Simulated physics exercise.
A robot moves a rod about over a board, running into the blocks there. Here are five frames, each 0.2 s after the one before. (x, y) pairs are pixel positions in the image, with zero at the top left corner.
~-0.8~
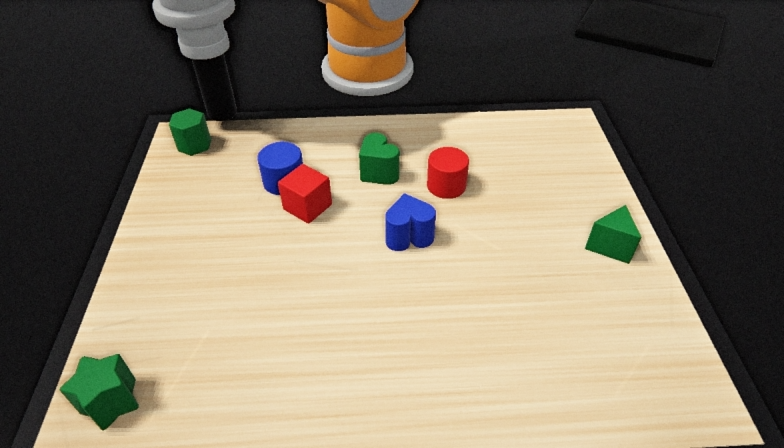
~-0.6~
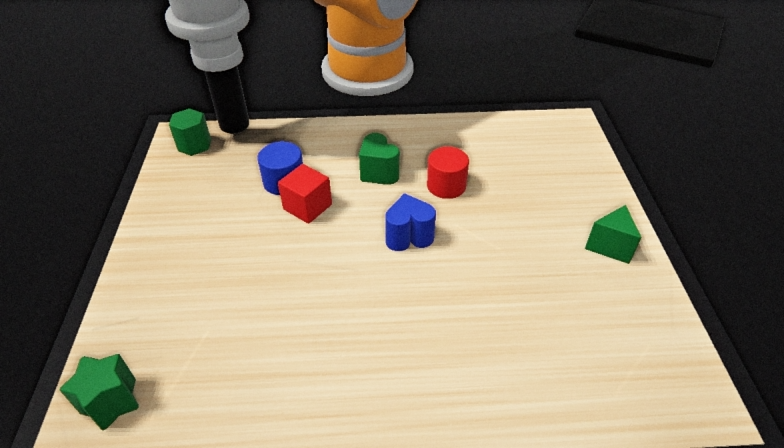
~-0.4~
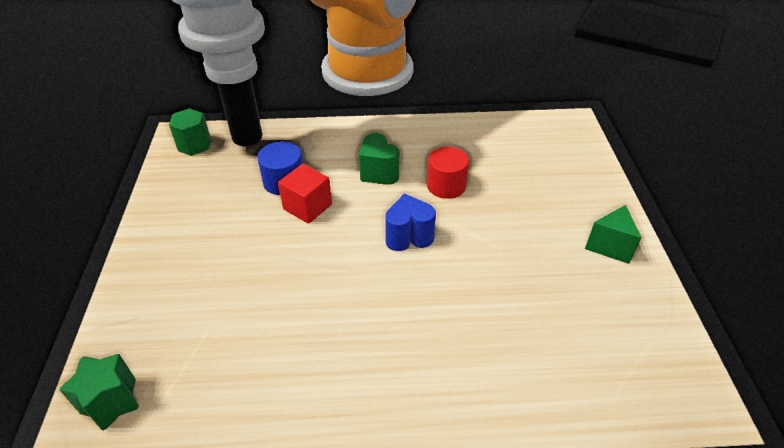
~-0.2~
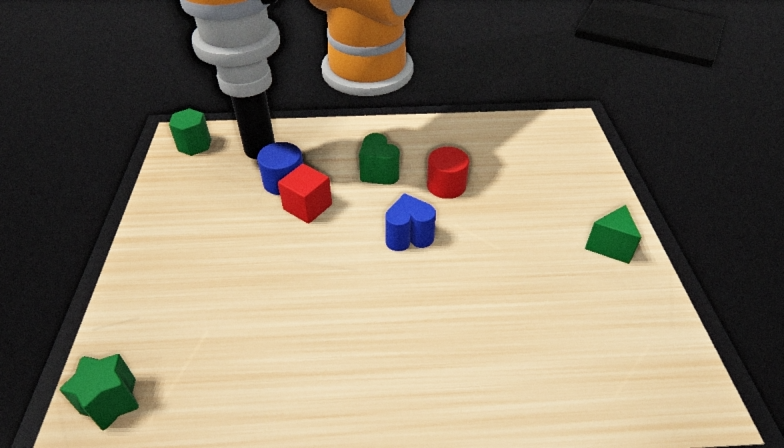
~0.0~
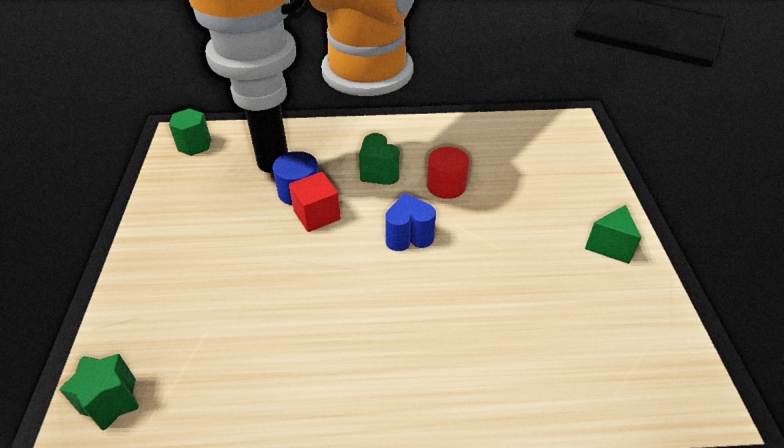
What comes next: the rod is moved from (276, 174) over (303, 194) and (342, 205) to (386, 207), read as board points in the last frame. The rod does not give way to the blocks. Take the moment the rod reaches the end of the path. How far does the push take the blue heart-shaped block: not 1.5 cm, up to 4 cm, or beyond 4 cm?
Net shift: Below 1.5 cm.
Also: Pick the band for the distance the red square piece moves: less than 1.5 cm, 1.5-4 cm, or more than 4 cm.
That block covers upwards of 4 cm.
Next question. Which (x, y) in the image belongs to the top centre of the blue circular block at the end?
Somewhere near (371, 208).
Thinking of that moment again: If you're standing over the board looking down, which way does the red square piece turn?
It goes round the way clock hands do.
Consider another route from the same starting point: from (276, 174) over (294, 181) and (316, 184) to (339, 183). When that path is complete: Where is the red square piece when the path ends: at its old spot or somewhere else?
Shifted out of place.
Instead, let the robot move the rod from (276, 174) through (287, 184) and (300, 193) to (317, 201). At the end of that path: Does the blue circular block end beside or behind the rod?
That would be a no.
On the path given first. One third of the way, rod at (301, 184); blue circular block at (325, 186); red square piece at (340, 213), turned 15° clockwise.
Two thirds of the way, rod at (342, 196); blue circular block at (356, 204); red square piece at (355, 236), turned 20° clockwise.
At the end, rod at (386, 197); blue circular block at (371, 208); red square piece at (355, 241), turned 25° clockwise; green heart-shaped block unmoved; blue heart-shaped block at (414, 213), turned 15° anticlockwise.
